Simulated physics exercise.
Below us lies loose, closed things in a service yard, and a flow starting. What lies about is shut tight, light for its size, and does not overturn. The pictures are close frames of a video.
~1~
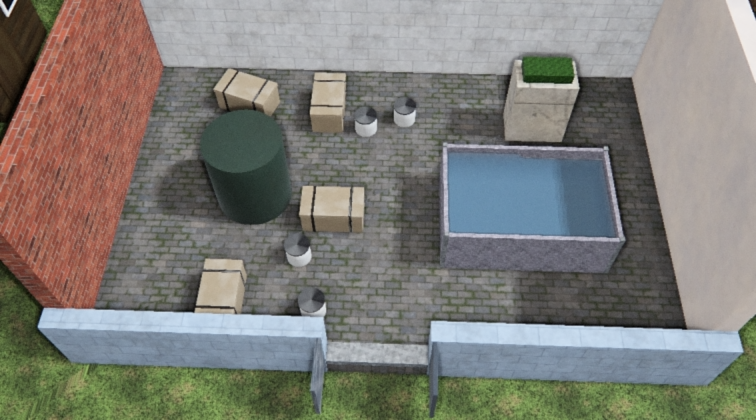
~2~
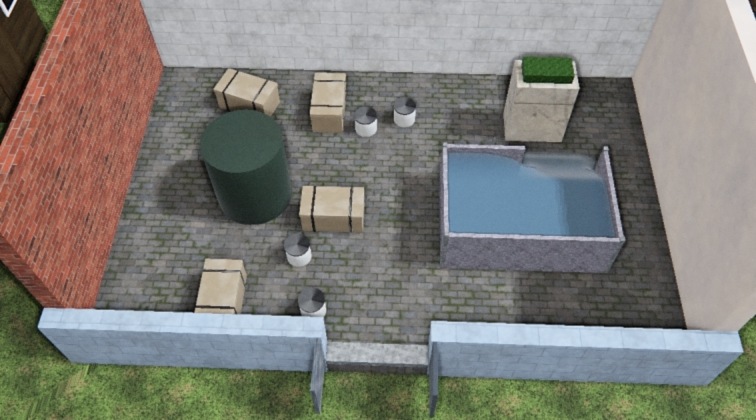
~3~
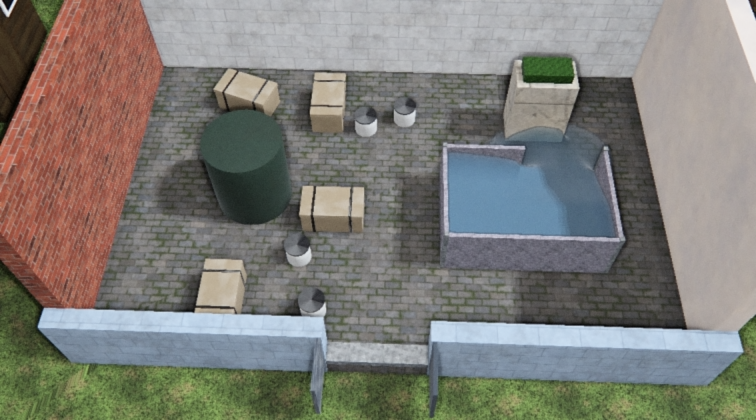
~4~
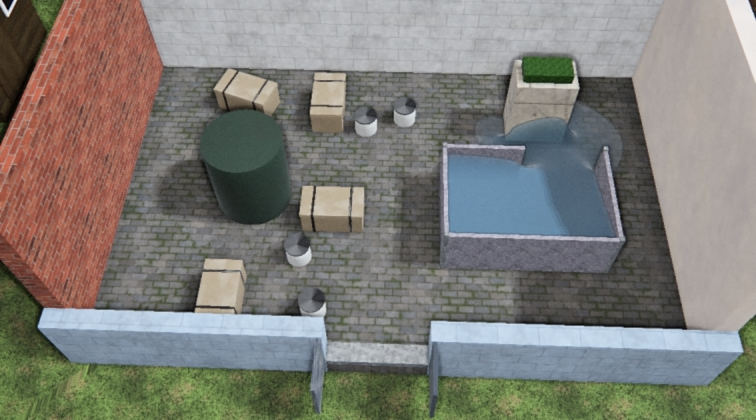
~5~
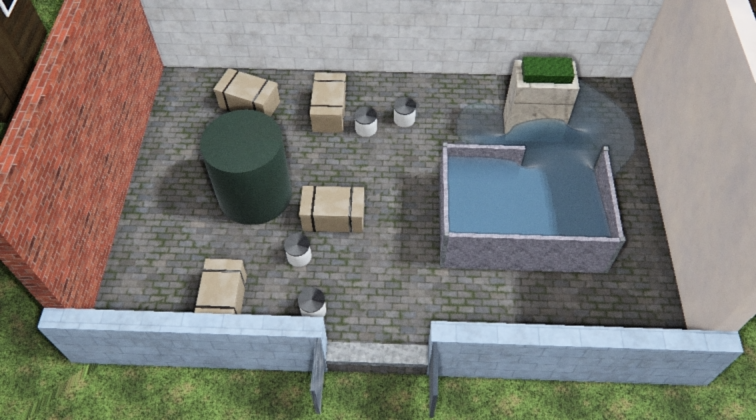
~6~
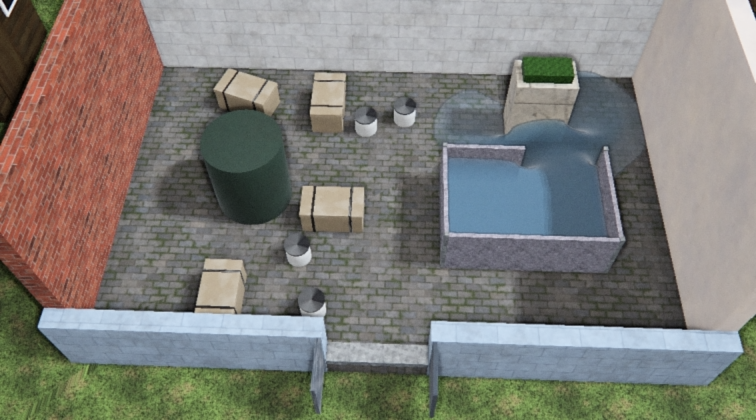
The clip opens on a walled, paved yard with crates, pails, a dark green tank, a planter and a stone-sided pool full of water. Part of the pool's back wall disappears at the right, and water pours through the gap, spreading around the planter's base while the other objects stay still.
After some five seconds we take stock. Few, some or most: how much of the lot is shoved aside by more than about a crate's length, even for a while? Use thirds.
That comes to from one to two thirds.
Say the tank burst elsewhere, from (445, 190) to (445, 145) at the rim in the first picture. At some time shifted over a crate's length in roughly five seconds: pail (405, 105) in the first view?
My call: Never so far.
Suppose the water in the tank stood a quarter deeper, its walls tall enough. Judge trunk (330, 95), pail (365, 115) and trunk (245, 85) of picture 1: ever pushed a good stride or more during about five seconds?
In that order: Moved that far, that far or more, that far or more.
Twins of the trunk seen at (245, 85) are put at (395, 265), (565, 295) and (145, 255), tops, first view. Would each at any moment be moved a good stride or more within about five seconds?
In that order: Not that far, never so far, under that.
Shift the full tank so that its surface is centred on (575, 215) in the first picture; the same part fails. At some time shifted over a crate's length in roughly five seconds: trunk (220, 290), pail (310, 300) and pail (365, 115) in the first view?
One after the other: Less than that, no, swept aside.
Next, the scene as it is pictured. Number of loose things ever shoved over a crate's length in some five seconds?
The number is 4.
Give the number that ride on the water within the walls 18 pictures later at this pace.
The number is 3.
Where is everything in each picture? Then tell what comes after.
A pail at (405, 105) rests on the ground; a pail at (366, 115) rests on the ground; 0 of 8 have shifted, in the first picture.
A pail at (405, 105) rests on the ground; a pail at (366, 115), on the bottom; 0 of 8 have shifted, in the second picture.
A pail at (405, 105) rests on the ground; a pail at (366, 115), on the bottom; 0 of 8 have shifted, in the third picture.
A pail at (405, 105), on the bottom; a pail at (366, 115) rests on the ground; 0 of 8 have shifted, in the fourth picture.
A pail at (405, 105) rests on the ground; a pail at (366, 115), on the bottom; 0 of 8 have shifted, in the fifth picture.
A pail at (405, 105), on the bottom; a pail at (366, 115), on the bottom; 0 of 8 have shifted, in the sixth picture.
A moment on, 0 of 8 are well off their spots; 0 afloat.
Next, 1 of 8 are well off their spots; 2 afloat.
Later, 3 of 8 are well off their spots; 3 afloat.
In the end, 4 of 8 are well off their spots, and 4 have been at some point; 4 afloat.
